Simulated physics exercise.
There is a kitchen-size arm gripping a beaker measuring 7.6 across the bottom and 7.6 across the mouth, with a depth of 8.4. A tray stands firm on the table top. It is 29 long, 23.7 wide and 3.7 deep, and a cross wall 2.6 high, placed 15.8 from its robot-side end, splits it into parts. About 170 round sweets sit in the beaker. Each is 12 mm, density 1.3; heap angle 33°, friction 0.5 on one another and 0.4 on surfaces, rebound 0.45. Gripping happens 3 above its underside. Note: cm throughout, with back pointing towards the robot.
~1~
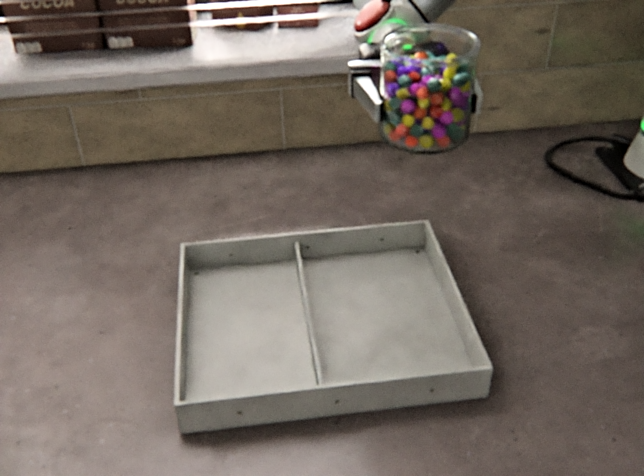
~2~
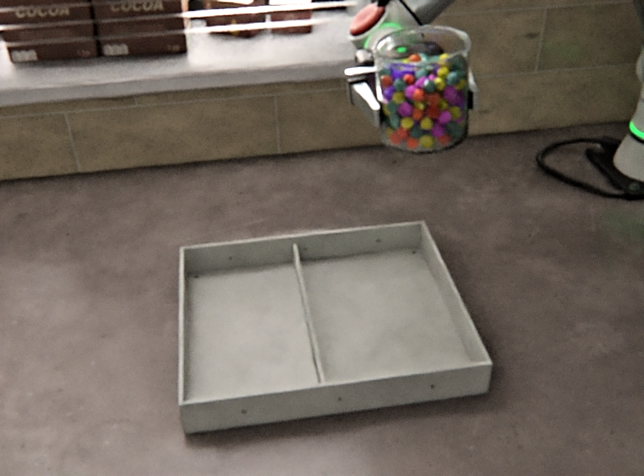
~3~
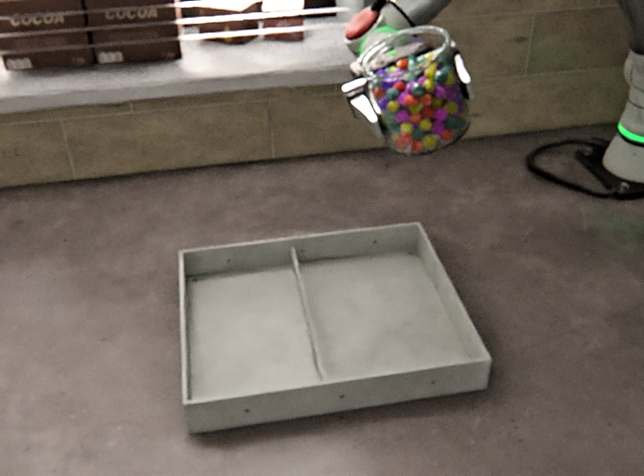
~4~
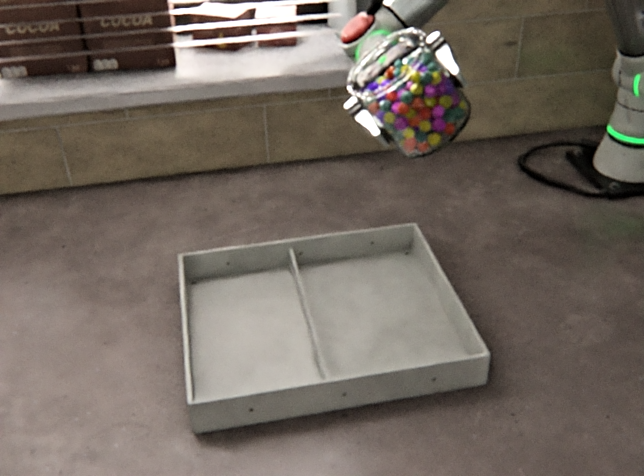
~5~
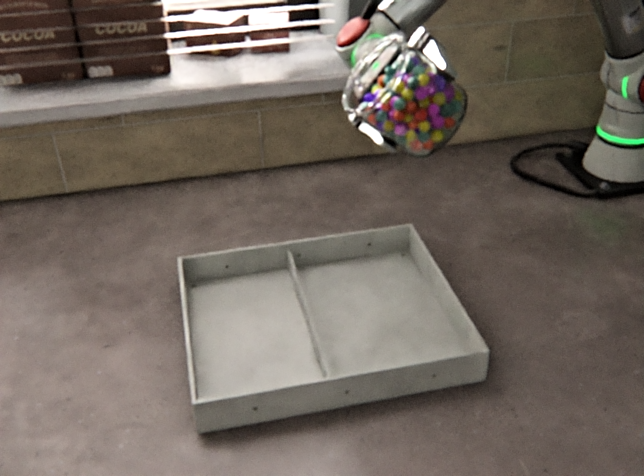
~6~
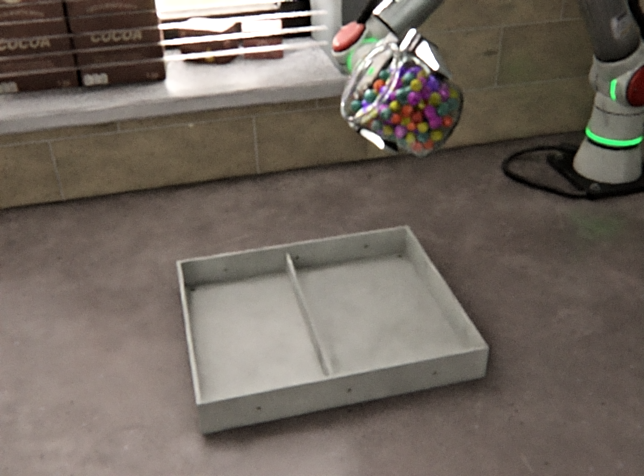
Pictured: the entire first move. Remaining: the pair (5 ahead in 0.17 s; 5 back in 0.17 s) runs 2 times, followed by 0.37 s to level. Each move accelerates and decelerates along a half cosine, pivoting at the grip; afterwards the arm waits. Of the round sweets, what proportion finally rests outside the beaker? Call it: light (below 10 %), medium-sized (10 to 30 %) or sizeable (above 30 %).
A light share.
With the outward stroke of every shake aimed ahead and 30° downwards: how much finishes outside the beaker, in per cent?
About 0 per cent.
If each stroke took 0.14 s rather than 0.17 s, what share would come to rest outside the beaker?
In that case it would be near 15 percent.
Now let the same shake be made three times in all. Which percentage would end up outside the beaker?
My guess is near 5 per cent.
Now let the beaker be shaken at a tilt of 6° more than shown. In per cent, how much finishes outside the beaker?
I'd put it at around 15 per cent.
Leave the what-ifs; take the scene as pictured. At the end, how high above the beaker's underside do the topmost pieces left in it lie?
8.0 cm.
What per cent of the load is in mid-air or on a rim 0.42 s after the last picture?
2 per cent.
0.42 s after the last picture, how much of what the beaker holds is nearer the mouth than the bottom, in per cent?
I'd say close to 40 per cent.
Then, 0.42 s after the last picture, tilted 55° forward, highest piece 29 above the table; 163 in the beaker, 3 in flight or on a rim.
Then, 0.84 s after the last picture, tilted 33° forward, highest piece 29 above the table; 158 in the beaker, 7 in the robot-side part, 1 in flight or on a rim.
Then, 1.25 s after the last picture, level, highest piece 31 above the table; 158 in the beaker, 8 in the robot-side part.
Then, 2.30 s after the last picture, level, highest piece 31 above the table; 158 in the beaker, 8 in the robot-side part.
Final count, 158 in the beaker, 8 in the robot-side part. That is 5 % outside the beaker.
